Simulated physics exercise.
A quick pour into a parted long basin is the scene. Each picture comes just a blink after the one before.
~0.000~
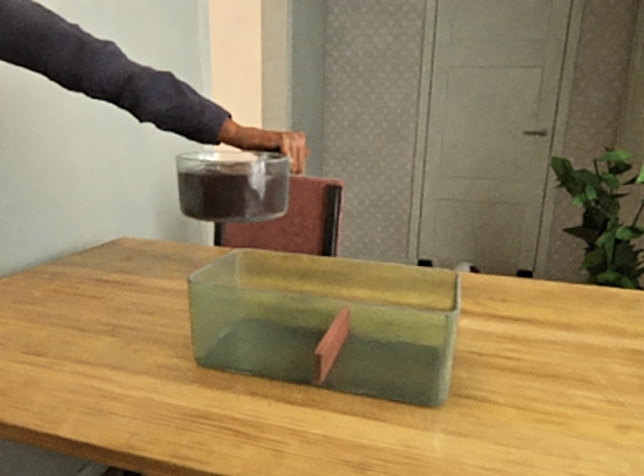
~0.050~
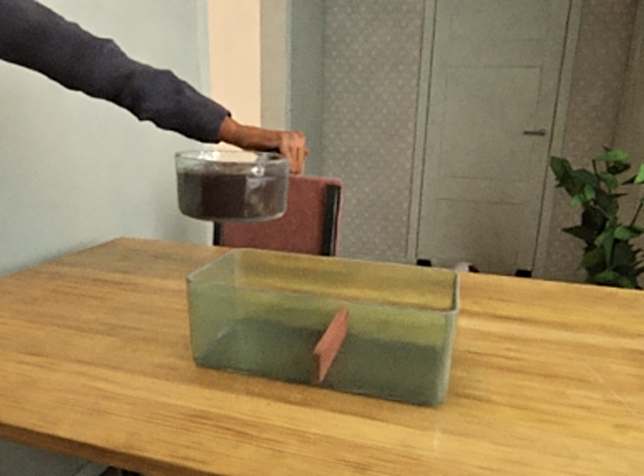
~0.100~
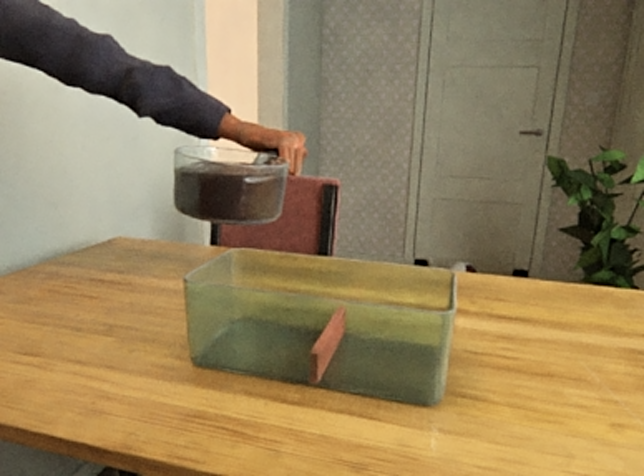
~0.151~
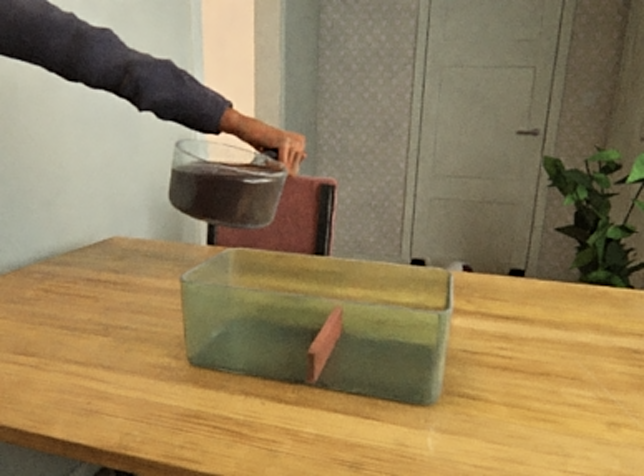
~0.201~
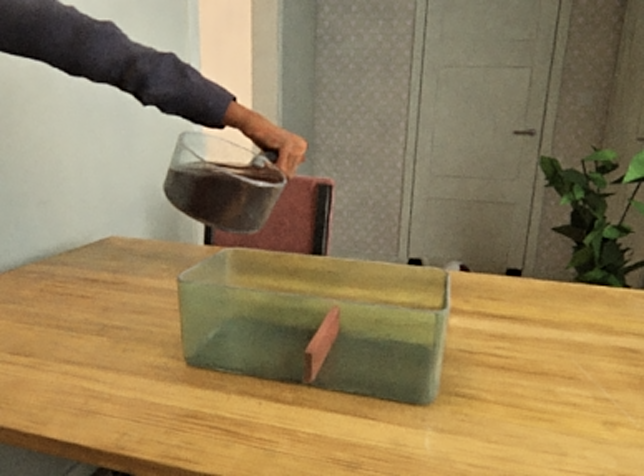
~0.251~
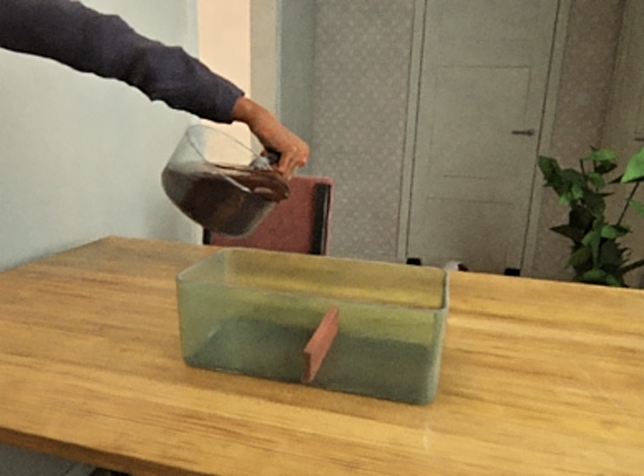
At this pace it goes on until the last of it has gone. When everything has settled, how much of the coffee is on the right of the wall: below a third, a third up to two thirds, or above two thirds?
The right side ends up with below a third of it.
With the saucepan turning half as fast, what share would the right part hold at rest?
Something like 40 percent.
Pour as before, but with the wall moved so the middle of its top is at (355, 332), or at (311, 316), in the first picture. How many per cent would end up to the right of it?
About 15 and 50 per cent.
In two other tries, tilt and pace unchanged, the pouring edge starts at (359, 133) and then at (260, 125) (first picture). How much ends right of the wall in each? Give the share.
Near 80 per cent for the first start, near 10 per cent for the second.
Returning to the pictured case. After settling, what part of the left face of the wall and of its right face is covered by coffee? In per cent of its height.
Some 60 per cent left and 20 right.
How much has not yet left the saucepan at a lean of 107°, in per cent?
It keeps around 15 per cent at that angle.
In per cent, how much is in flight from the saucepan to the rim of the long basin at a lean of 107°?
Around 30 percent.
A moment on, the saucepan is tipped right over and 17 per cent is still to pour, 39 is left of the wall and 15 right of it.
Next, the saucepan is tipped right over and 1 per cent is still to pour, 71 is left of the wall and 20 right of it.
Then the saucepan is tipped right over and 0 per cent is still to pour, 73 is left of the wall and 23 right of it.
Later the saucepan is tipped right over and 0 per cent is still to pour, 73 is left of the wall and 23 right of it.
Finally, 73 per cent lies left of the wall, 23 right of it and 4 outside.
